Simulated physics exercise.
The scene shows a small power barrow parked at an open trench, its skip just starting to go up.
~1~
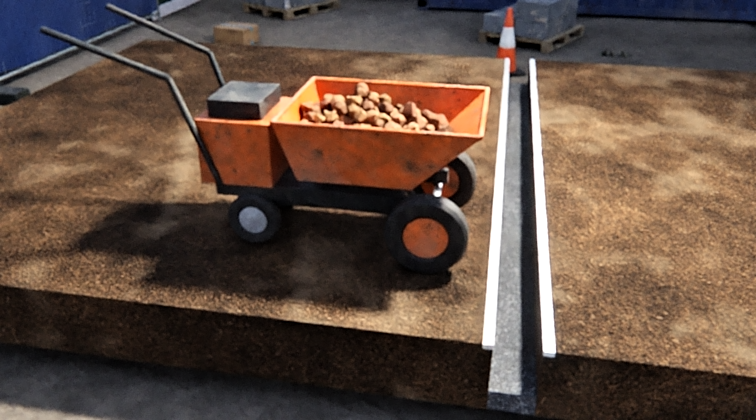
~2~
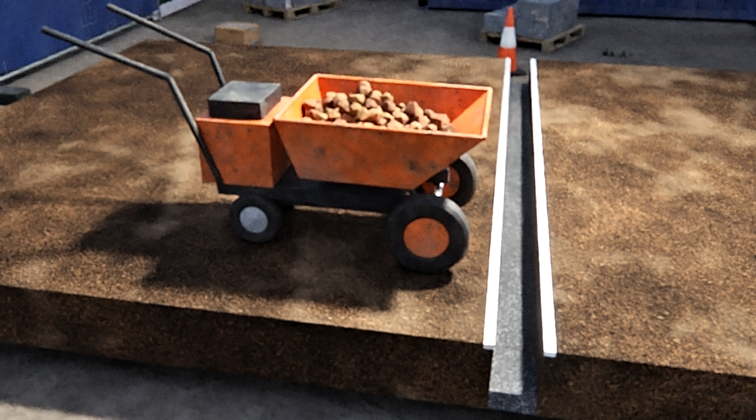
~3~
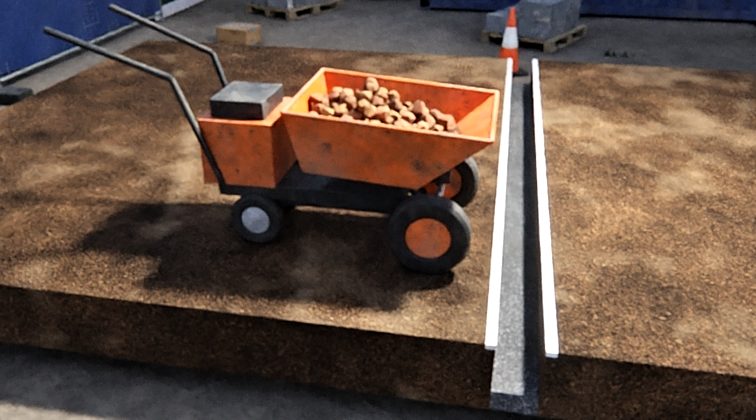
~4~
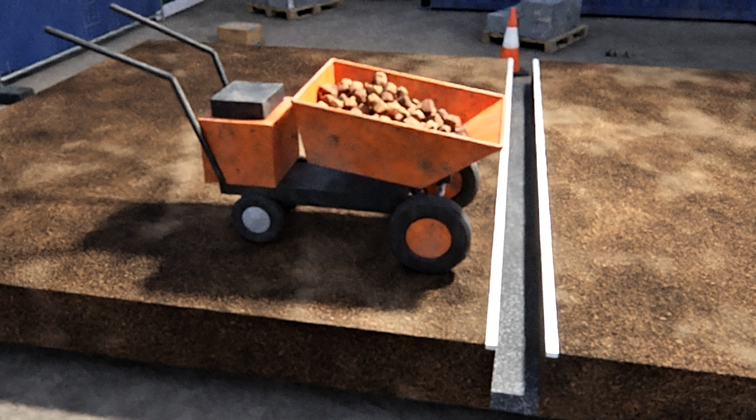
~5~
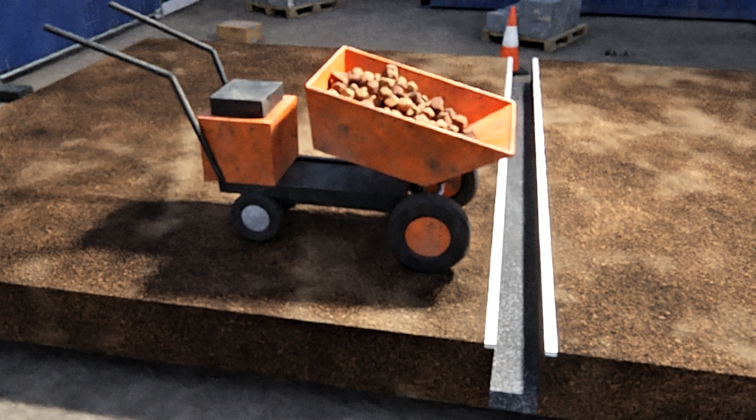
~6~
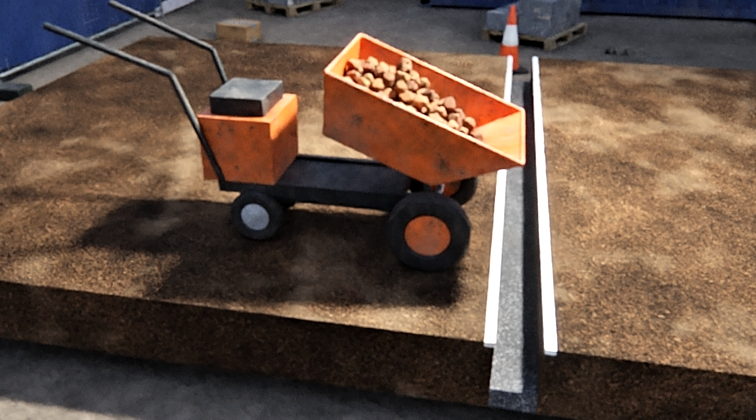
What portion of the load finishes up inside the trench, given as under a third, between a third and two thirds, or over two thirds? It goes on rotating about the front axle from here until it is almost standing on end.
Fails to reach a third.
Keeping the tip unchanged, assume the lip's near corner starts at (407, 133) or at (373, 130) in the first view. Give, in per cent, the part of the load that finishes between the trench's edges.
60 and 50 percent, in that order.
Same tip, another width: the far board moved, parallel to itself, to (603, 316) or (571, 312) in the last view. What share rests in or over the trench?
The first case gives around 70 percent, and the second around 20 percent.
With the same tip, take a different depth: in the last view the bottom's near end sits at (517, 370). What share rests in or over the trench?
It works out to some 0 per cent.
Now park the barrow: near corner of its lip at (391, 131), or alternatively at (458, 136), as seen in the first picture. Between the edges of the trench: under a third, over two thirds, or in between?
Spot 1: One to two thirds. Spot 2: Below one third.
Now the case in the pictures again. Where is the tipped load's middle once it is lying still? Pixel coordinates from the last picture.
The centre comes to rest near (612, 244).
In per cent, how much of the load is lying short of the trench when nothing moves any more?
My estimate is around 0 percent.
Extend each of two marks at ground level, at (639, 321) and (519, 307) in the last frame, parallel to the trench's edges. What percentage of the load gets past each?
Roughly 40 and 80 %.
Shortly afterwards, skip tipped steeply; the whole lot in the skip.
Next, skip tipped right over; near two thirds in the skip; near a quarter beyond it; only a few falling.
Some moments later, skip tipped right over; near a quarter in the skip; the bulk beyond it.
In the end, skip tipped right over; near a quarter in the skip; only a few in or heaped over the trench; the bulk beyond it.
